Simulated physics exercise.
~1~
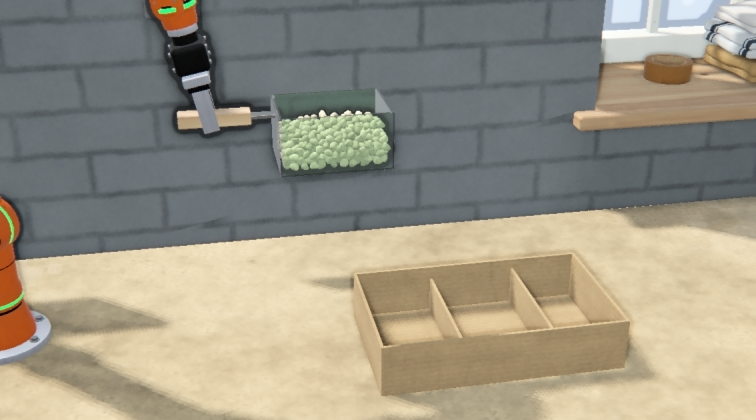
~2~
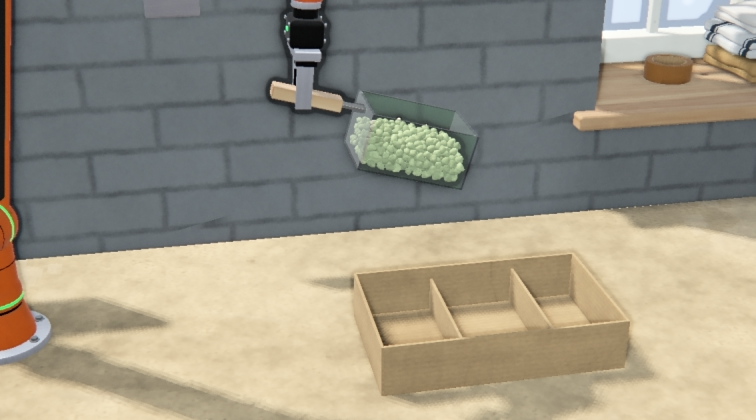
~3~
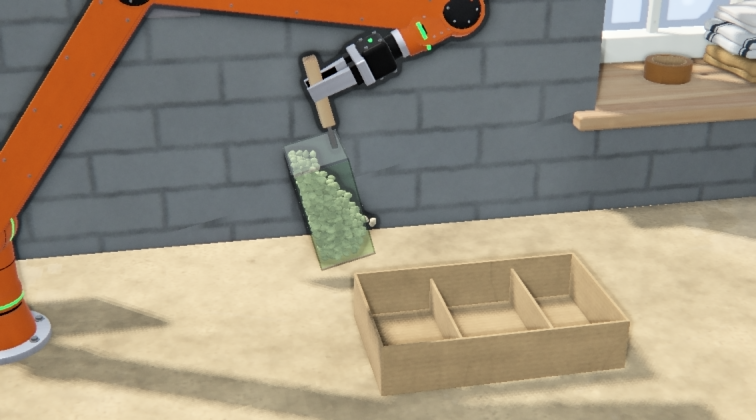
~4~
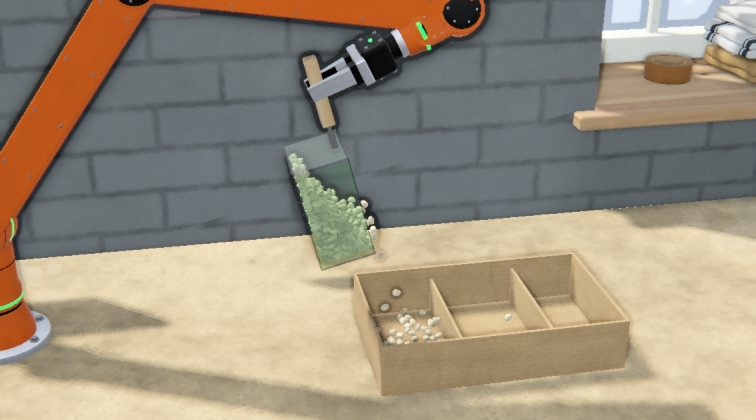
On a sandy-coloured table top before a grey brick wall, an orange robot arm grips the handle of a clear box heaped with pale green beans. A cardboard crate split into three parts stands nearby, empty. The arm carries the box to the right and begins to tip it forward. It then swings the box lower and back a little to the left, tilting it steeply until the beans slump towards its lower end. Some beans spill into the crate's left part, with one landing in the middle, while most remain in the steeply tilted box.
